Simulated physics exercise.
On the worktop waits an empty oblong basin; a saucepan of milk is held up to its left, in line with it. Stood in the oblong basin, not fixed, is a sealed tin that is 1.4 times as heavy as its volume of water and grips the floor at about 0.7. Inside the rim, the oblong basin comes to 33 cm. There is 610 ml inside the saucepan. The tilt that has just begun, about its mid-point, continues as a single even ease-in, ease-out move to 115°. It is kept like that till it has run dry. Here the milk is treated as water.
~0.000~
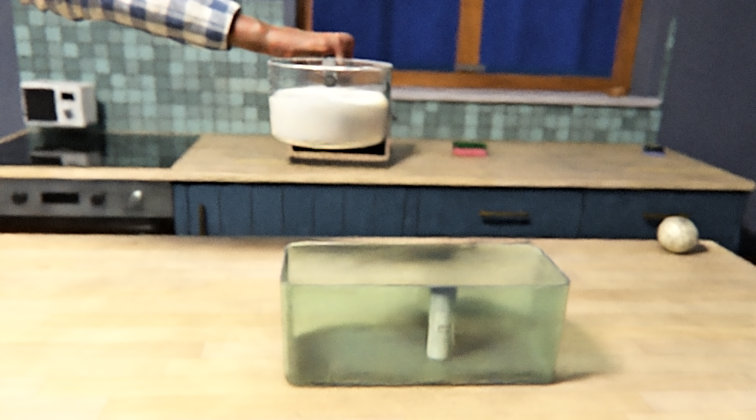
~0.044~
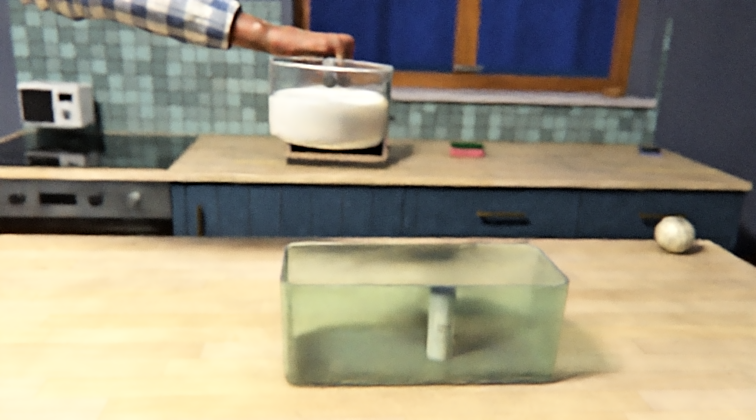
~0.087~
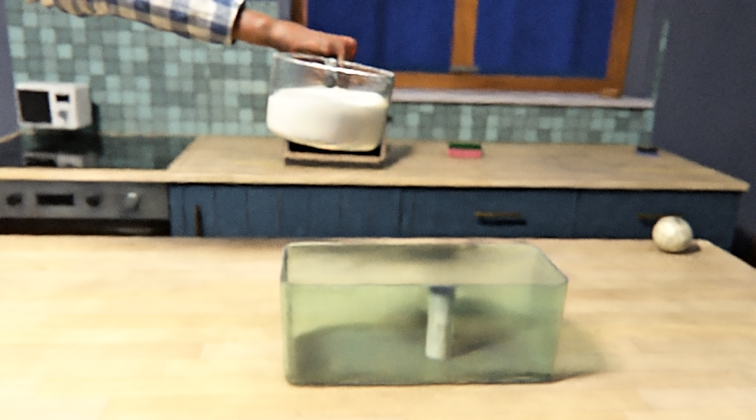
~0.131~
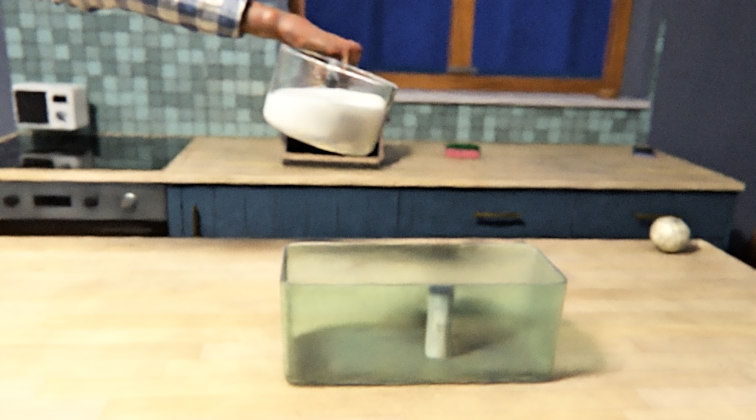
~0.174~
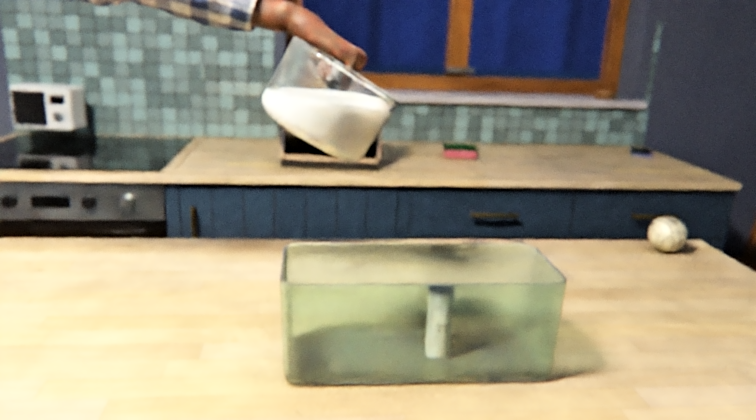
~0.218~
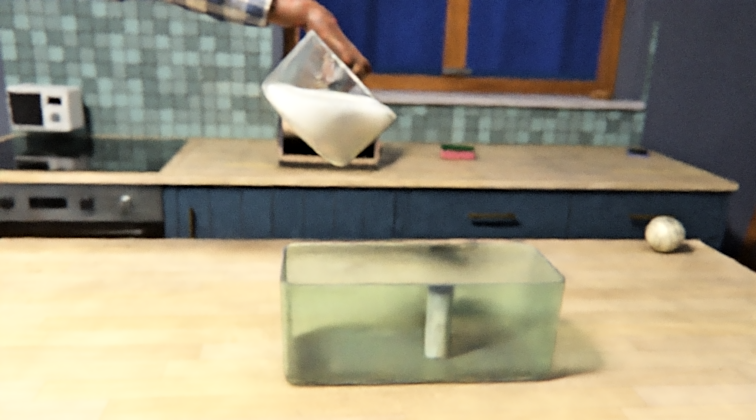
A hand in a blue-and-white checked sleeve holds a clear glass container of white milk above a kitchen's wooden worktop, seen from the front, slightly above. Below stands a pale green, see-through oblong basin with a small upright tin inside, while blue cupboards, teal tiles and a pale ball appear around it. The hand tilts the container steadily rightward, the milk gathering toward its lower right rim, as the view drifts slightly.
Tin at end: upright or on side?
It's bound to be brought down.
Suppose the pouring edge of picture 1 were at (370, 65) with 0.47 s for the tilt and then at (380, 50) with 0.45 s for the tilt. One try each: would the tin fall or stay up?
First it stays on its base; then it tips over.
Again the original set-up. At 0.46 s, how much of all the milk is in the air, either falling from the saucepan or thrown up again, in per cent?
About 62 per cent.
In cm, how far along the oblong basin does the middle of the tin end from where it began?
Roughly 7.5 cm.
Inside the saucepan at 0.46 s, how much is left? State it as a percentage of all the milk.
About 22 per cent.
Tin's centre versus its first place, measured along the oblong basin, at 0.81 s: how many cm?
Reading: Roughly 5 cm.
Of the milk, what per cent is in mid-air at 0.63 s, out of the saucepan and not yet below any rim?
Close to 10 per cent.
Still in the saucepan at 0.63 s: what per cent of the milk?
Around 4 in a hundred is still there.
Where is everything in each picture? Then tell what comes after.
In the first frame, it leans 0°; its right rim is at (391, 67); the milk meets the walls at (273, 93) and (387, 96); the oblong basin's rim runs from (284, 263) to (554, 265); the tin's top is at (444, 293).
In the second frame, it leans 2°; its right rim is at (391, 70); the milk meets the walls at (274, 93) and (386, 96).
In the third frame, it leans 8°; its right rim is at (393, 77); the milk meets the walls at (273, 93) and (386, 98).
In the fourth frame, it leans 18°; its right rim is at (396, 89); the milk meets the walls at (272, 93) and (388, 99).
In the fifth frame, it leans 30°; its right rim is at (396, 103); the milk meets the walls at (268, 91) and (390, 103).
In the sixth frame, it leans 45°; its right rim is at (393, 120); the milk meets the walls at (266, 86) and (388, 108); 1 per cent is over the edge.
Then, 0.46 s in, the tilt is 112° and 23 per cent is still to pour; the tin stands where it began.
Then, 0.63 s in, the tilt is 115° and 4 per cent is still to pour; the tin leans 6°.
Then, 0.81 s in, the tilt is 115° and 0 per cent is still to pour; the tin leans 48°.
Then, 1.01 s in, the tilt is 115° and 0 per cent is still to pour; the tin lies on its side.
Finally, the tin lies on its side.
